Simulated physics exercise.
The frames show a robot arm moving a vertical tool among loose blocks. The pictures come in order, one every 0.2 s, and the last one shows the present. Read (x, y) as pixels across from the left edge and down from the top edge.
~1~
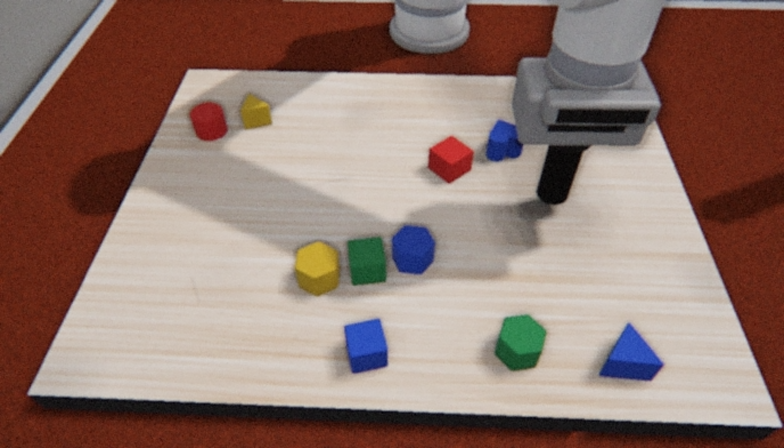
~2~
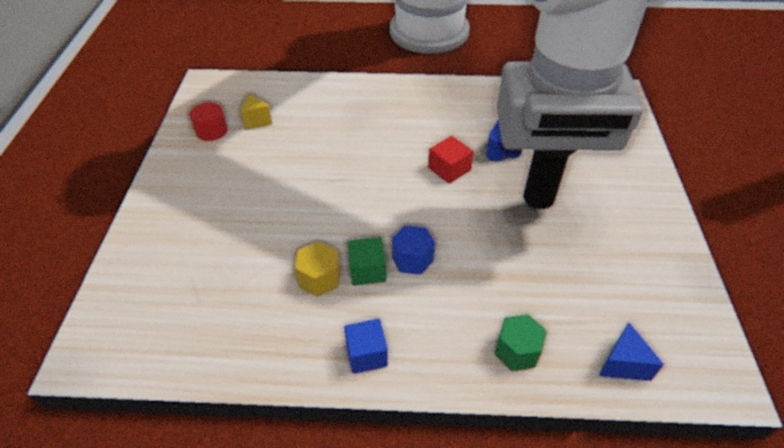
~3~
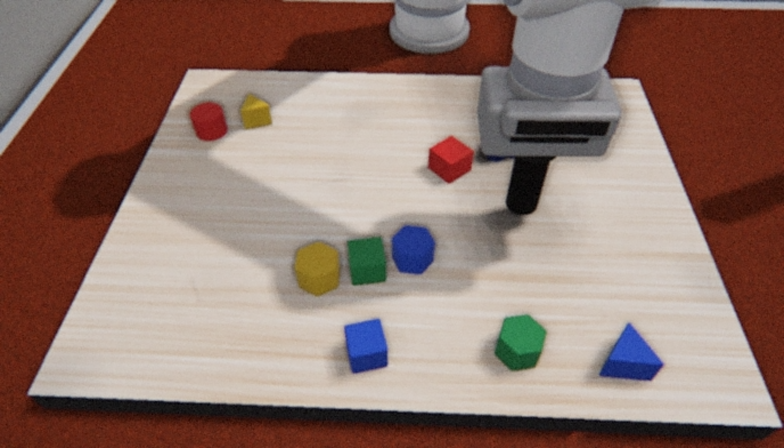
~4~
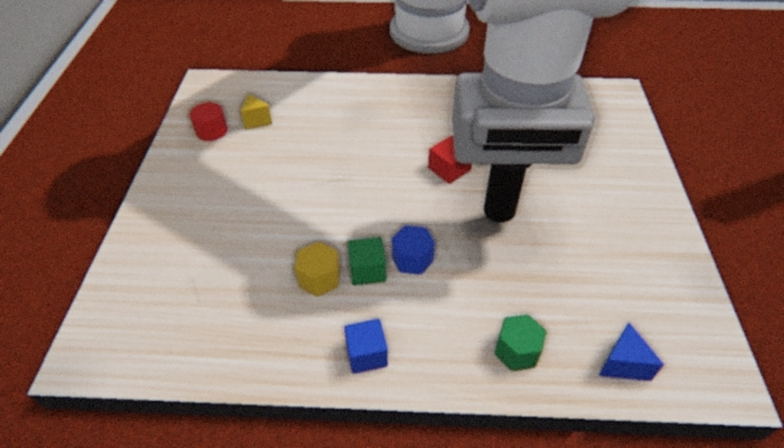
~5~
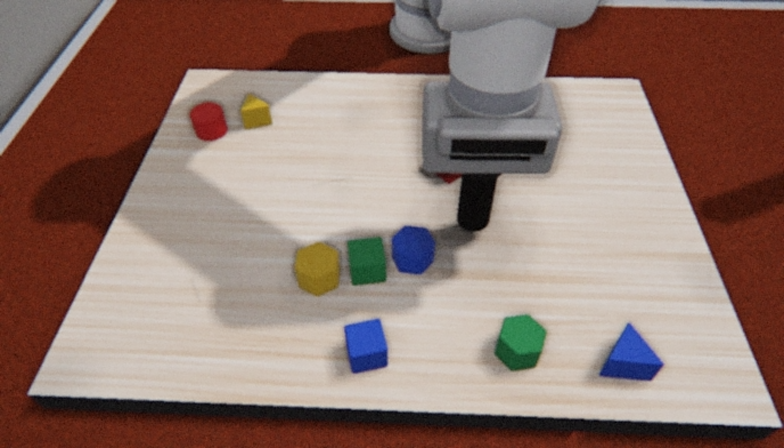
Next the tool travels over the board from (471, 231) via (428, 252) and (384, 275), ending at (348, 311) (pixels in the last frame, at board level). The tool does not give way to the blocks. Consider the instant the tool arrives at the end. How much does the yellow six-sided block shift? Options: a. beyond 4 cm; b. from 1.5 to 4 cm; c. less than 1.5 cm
a.
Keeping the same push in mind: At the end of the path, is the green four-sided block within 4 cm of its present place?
No - that is not the case.
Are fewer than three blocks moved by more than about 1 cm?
I expect not.
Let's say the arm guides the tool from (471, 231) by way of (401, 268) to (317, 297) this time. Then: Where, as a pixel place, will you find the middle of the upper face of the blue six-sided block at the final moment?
Expect it around (272, 281).
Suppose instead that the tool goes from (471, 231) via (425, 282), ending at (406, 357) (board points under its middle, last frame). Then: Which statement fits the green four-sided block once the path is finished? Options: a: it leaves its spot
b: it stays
My answer is option a.
On the path given first. One third of the way, tool at (429, 240); green four-sided block at (359, 253); blue six-sided block at (397, 246).
Two thirds of the way, tool at (383, 264); yellow six-sided block at (266, 269); green four-sided block at (306, 266); blue six-sided block at (345, 266), turned 20° clockwise.
At the end, tool at (347, 300); yellow six-sided block at (235, 268), turned 20° clockwise; blue four-sided block in place; green four-sided block at (270, 279), turned 30° clockwise; blue six-sided block at (303, 295), turned 45° clockwise.
